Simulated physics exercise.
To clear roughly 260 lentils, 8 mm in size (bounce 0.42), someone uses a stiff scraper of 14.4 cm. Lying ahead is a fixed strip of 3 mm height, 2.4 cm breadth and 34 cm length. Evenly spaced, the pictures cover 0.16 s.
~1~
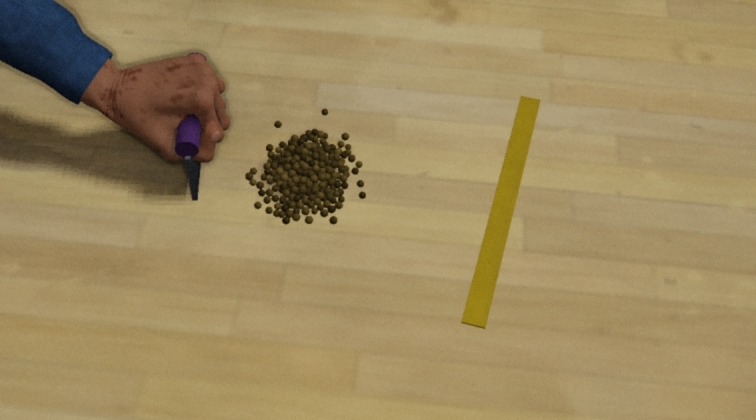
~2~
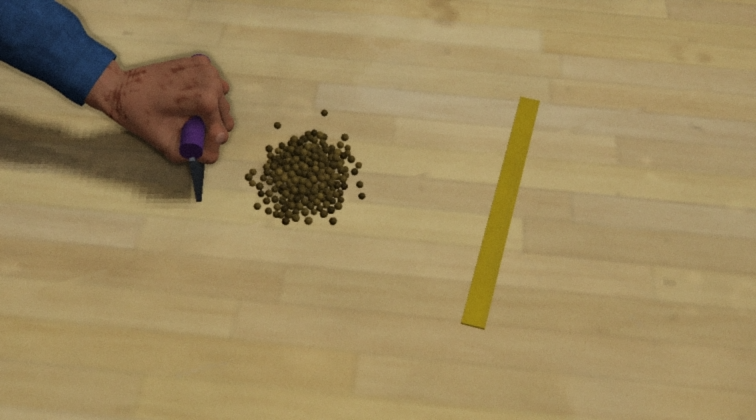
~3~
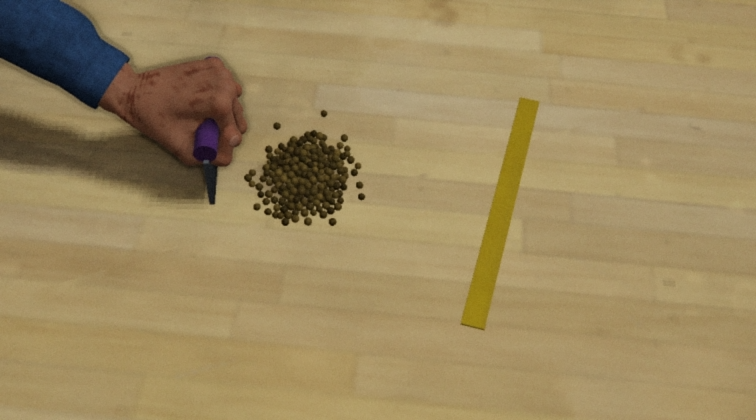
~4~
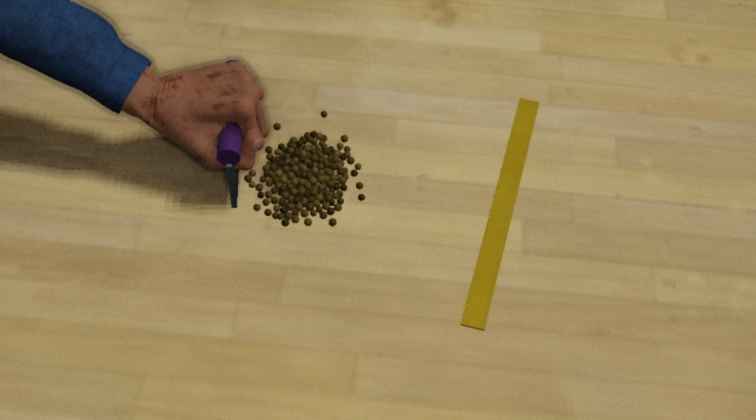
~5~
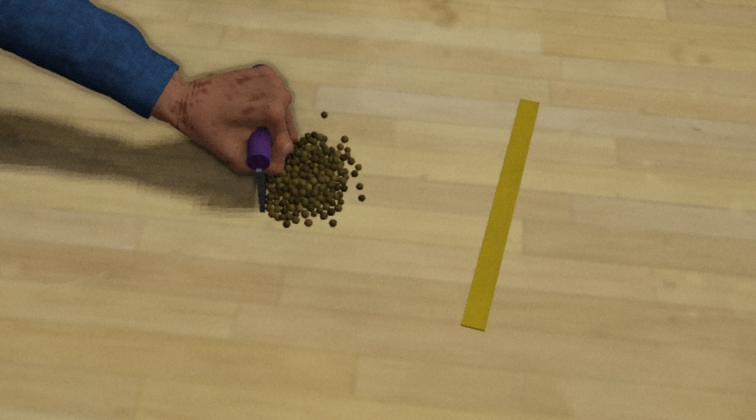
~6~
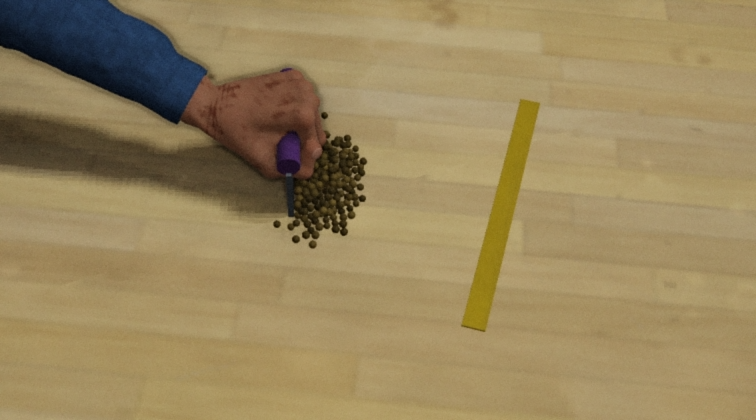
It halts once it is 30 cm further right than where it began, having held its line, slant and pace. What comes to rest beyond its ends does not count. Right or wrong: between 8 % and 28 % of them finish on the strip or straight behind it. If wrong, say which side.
Wrong, more.
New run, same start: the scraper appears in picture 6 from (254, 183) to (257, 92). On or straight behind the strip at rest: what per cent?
I'd say it's beyond 40.
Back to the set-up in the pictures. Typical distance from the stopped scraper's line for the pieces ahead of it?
Typical distance: Close to 4 cm.
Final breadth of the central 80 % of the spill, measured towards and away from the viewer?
Some 20 cm.
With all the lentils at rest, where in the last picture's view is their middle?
The middle sits near pixel (492, 192).
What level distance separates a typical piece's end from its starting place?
Close to 22 cm, measured level.
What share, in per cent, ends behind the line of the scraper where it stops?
My estimate is near 20 per cent.
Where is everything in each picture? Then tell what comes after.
In the first frame, scraper from (189, 164) to (198, 75); moved 0.0 cm; pieces shifted so far, 0; middle of the spill at (305, 167); strip at (505, 199).
In the second frame, scraper from (193, 166) to (202, 77); moved 0.5 cm; pieces shifted so far, 0; middle of the spill at (304, 168).
In the third frame, scraper from (207, 168) to (215, 79); moved 2.0 cm; pieces shifted so far, 0; middle of the spill at (304, 168).
In the fourth frame, scraper from (230, 172) to (236, 82); moved 4.4 cm; pieces shifted so far, 0; middle of the spill at (304, 169).
In the fifth frame, scraper from (260, 177) to (263, 87); moved 7.5 cm; pieces shifted so far, 22; middle of the spill at (305, 169).
In the sixth frame, scraper from (289, 181) to (290, 91); moved 10.5 cm; pieces shifted so far, 250; middle of the spill at (322, 163); strip at (505, 202).
Then, 0.17 s after the last picture, scraper 26 cm from its start, spill 21 cm wide; elsewhere 100 %.
Then, 0.33 s after the last picture, scraper 30 cm from its start, spill 23 cm wide; on or straight behind the strip 35 %, elsewhere 65 %.
Then, 0.46 s after the last picture, scraper 30 cm from its start, spill 24 cm wide; on or straight behind the strip 40 %, elsewhere 60 %.
In the end, on or straight behind the strip 40 %, elsewhere 60 %.
